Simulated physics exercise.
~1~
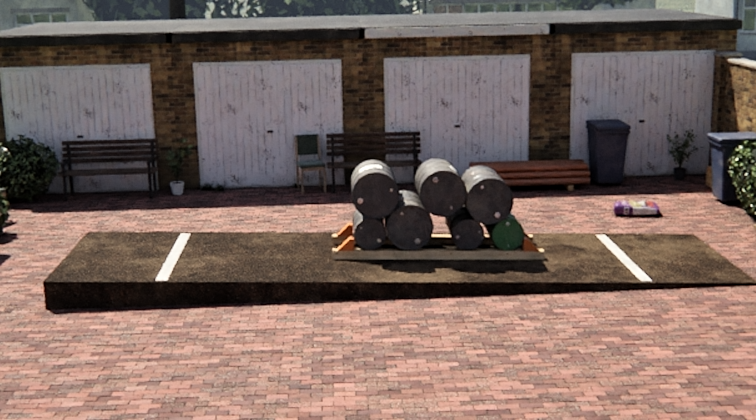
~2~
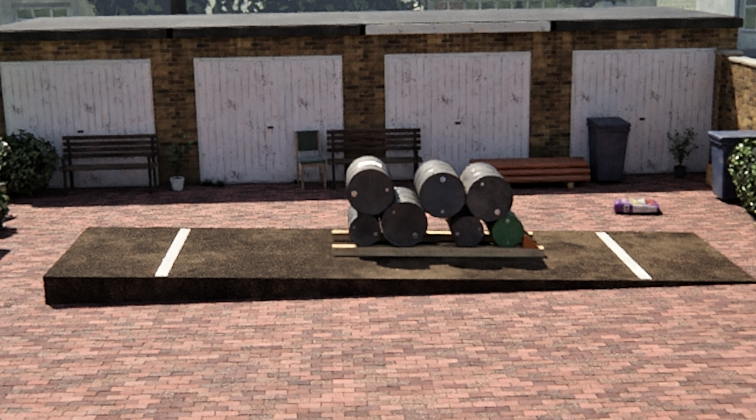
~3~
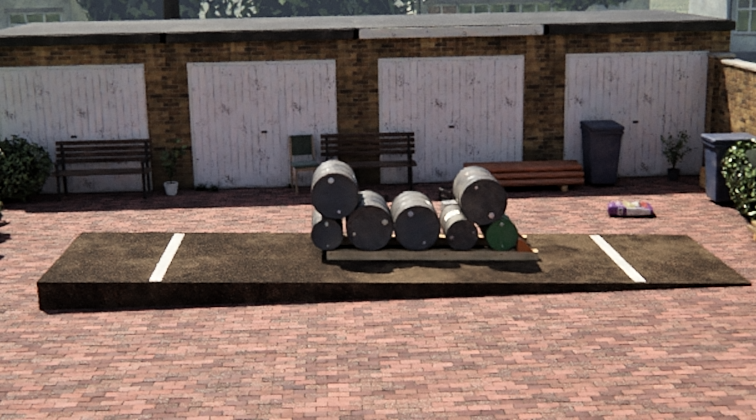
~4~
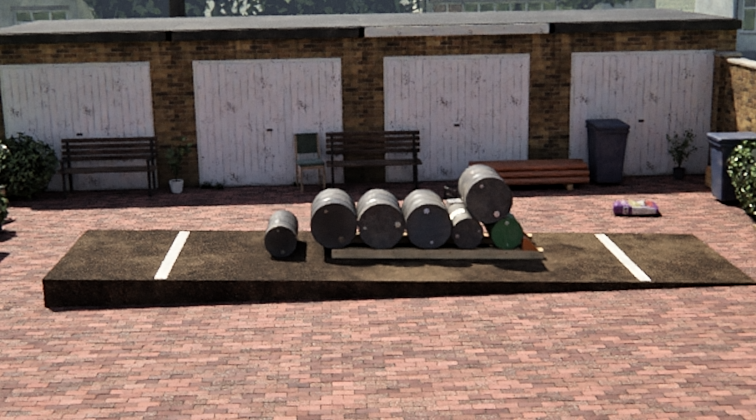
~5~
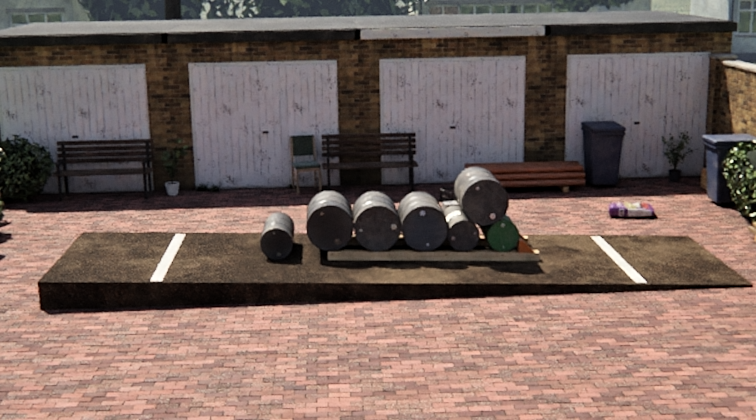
In a paved yard, stacked drums slump leftward, one reaching the pad while green stays aboard.
